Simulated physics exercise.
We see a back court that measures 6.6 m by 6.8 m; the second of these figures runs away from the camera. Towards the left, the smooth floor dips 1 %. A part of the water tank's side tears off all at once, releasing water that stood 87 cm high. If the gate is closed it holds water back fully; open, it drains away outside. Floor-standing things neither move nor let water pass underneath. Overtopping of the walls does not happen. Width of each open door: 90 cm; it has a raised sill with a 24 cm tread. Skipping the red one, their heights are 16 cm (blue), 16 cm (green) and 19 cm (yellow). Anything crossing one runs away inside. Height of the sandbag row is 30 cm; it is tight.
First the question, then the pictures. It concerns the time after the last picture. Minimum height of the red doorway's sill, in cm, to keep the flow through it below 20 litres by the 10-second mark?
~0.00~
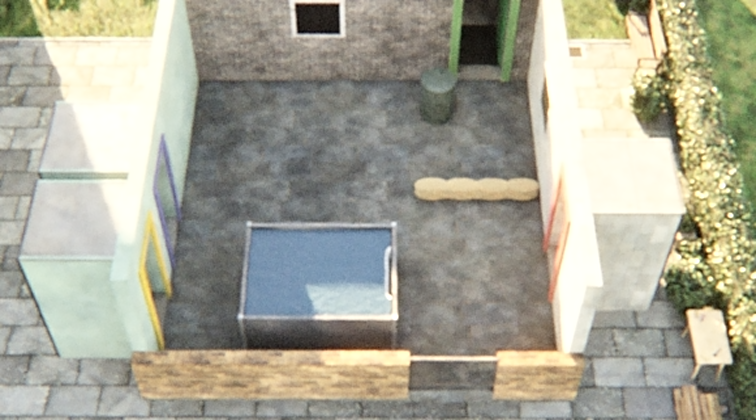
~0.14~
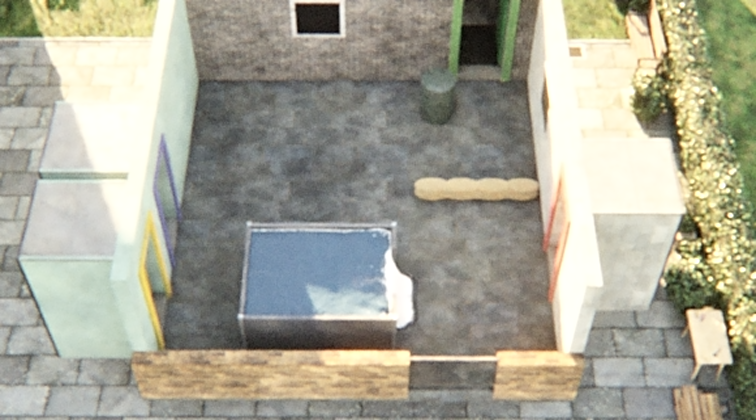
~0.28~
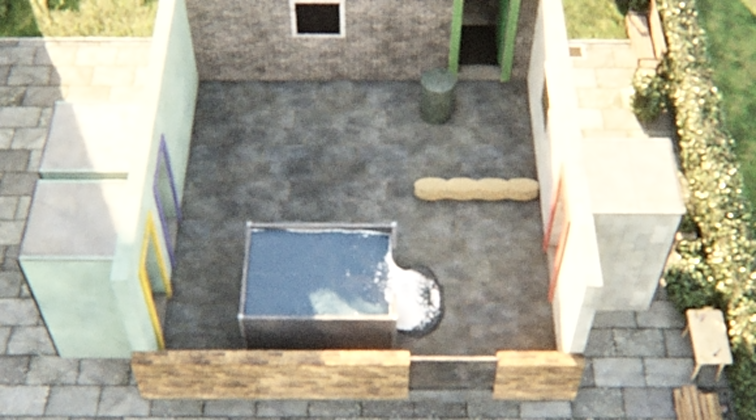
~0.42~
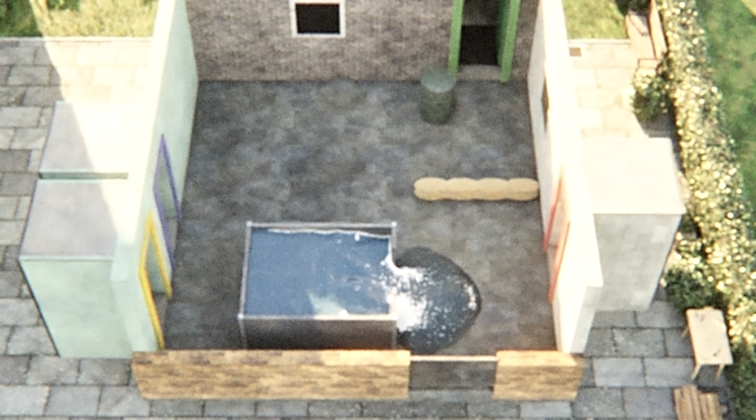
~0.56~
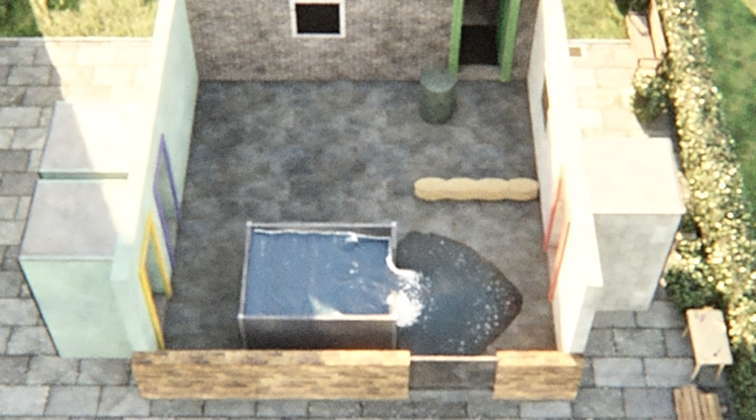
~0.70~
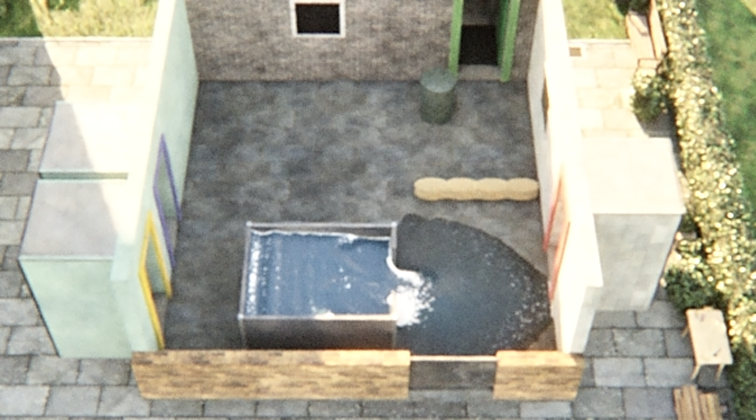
Roughly 31 cm.
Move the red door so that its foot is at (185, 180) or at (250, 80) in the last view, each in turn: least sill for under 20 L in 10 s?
Roughly 13.0 cm, then roughly 8.0 cm.
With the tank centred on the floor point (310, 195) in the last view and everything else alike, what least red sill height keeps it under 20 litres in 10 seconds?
Close to 18 cm would do it.
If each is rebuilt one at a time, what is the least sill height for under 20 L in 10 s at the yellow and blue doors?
Roughly 8.5 cm at yellow and 14.5 cm at blue.
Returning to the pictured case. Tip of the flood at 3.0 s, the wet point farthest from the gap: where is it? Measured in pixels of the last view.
(505, 84).
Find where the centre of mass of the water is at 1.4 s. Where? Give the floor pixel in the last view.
(366, 299), roughly.
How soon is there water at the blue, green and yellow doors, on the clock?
Blue at 5.0 s, green at 3.0 s and yellow at 5.0 s.
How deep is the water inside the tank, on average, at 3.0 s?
It averages close to 44 centimetres.
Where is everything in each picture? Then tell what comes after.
The first picture shows still water, 87 cm deep, in the water tank at (320, 272); the red door at (557, 239) is dry.
In the second picture, the gap is at (392, 292), the front 0.4 m out at (413, 318); the back of the water tank holds 87 cm.
In the third picture, water pours out at (392, 293) and has run 0.8 m, to (441, 309); about 13 cm deep outside, 87 cm at the back.
In the fourth picture, water pours out at (392, 293) and has run 1.4 m, to (477, 309); about 8 cm deep outside, 87 cm at the back.
In the fifth picture, the front is at (518, 303), 2.2 m from the gap at (392, 293); 4.1 m2 of floor is wet, 86 cm left at the back.
In the sixth picture, water pours out at (392, 292) and has run 2.7 m, to (552, 318); about 5 cm deep outside, 78 cm at the back; 0.2 m in a straight line remain to the red door at (557, 239).
After 1.4 s water covers 25 % of the floor, deepest (52 cm) near (543, 377); 35 cm at the red door, 26 litres in over its 21 cm sill.
After 3.0 s water covers 30 % of the floor, deepest (36 cm) near (536, 204); 31 cm at the red door, 118 litres in over its 21 cm sill.
After 10.0 s water covers 85 % of the floor, deepest (22 cm) near (158, 378); 13 cm at the red door, 166 litres in over its 21 cm sill.
At the red door as built, the water arrived by 0.8 s and peaked near 37 cm at 2.0 s.
Run again over the same 10 s with other heights there, 38 litres in over 28.5 cm, 8 litres over 33.5 cm. The limit of 20 litres is kept from about 31 cm up.
